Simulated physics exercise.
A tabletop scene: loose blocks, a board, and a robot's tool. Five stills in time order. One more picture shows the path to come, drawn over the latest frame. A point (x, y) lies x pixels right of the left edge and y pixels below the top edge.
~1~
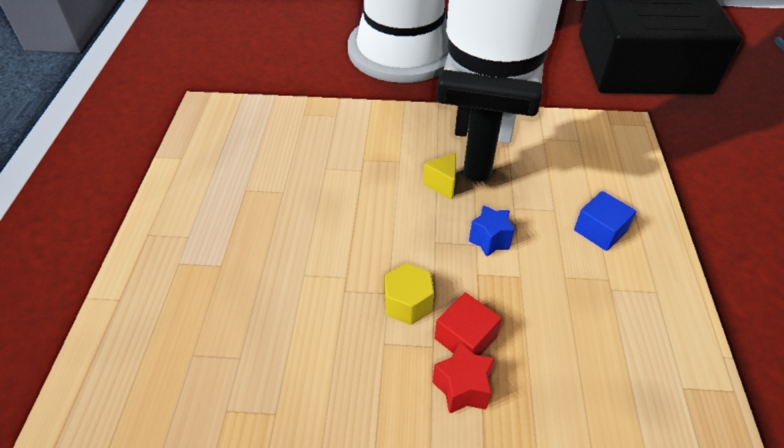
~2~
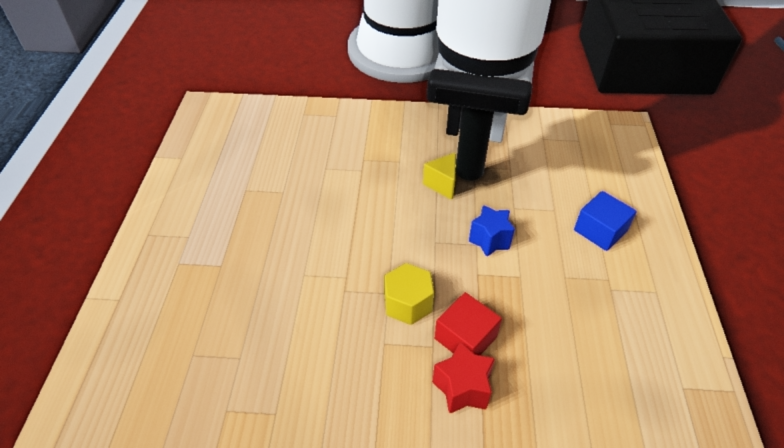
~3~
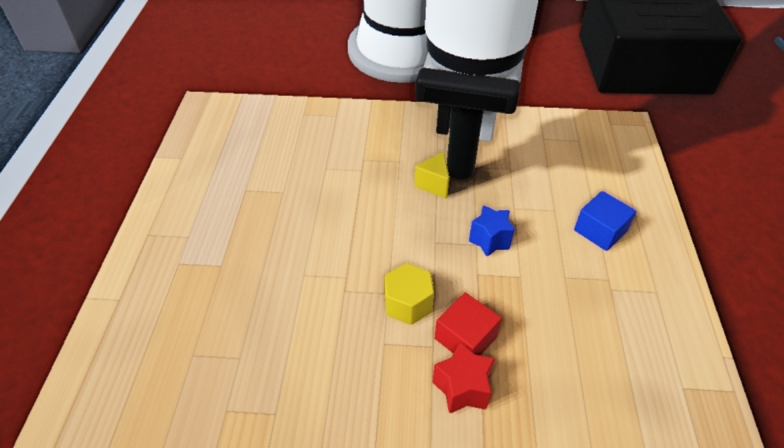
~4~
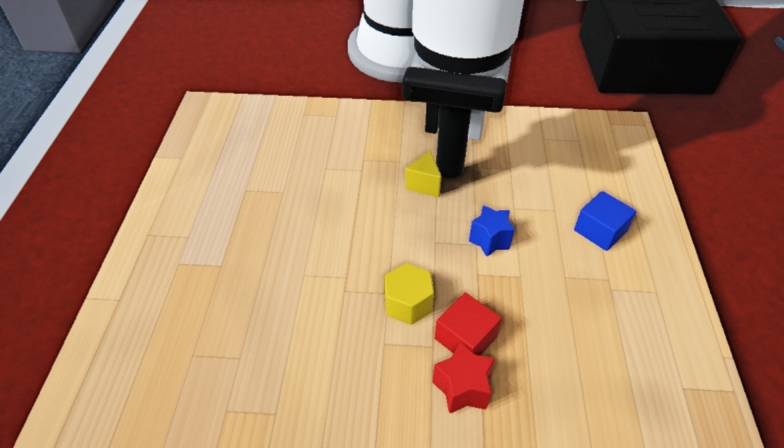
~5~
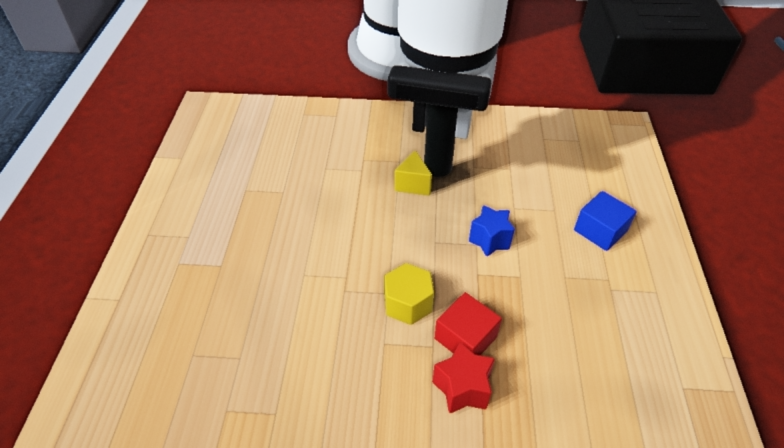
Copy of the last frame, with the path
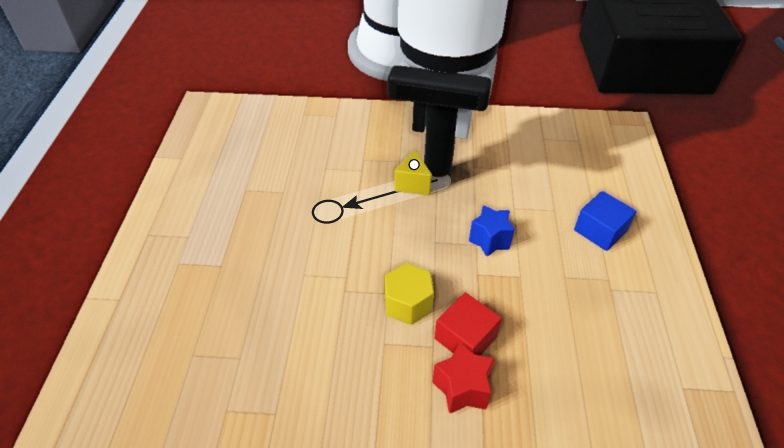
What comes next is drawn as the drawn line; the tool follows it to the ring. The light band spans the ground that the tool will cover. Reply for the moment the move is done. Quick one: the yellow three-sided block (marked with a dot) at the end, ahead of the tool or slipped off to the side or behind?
It is driven along in front.
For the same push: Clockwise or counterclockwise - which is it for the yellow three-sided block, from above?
Its spin: Clockwise.
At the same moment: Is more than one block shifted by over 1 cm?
It seems not.
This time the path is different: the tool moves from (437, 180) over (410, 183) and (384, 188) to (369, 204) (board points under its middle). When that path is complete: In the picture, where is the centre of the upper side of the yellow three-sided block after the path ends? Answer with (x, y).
It is at (343, 180).
The drawn path runs from (437, 180) to (328, 211); the dot is on the yellow three-sided block.
The first path, step by step. One third of the way, tool (401, 178); yellow three-sided block (376, 173), turned 15° clockwise.
Two thirds of the way, tool (363, 189); yellow three-sided block (336, 182), turned 25° clockwise.
At the end, tool (326, 199); yellow three-sided block (299, 188), turned 40° clockwise.
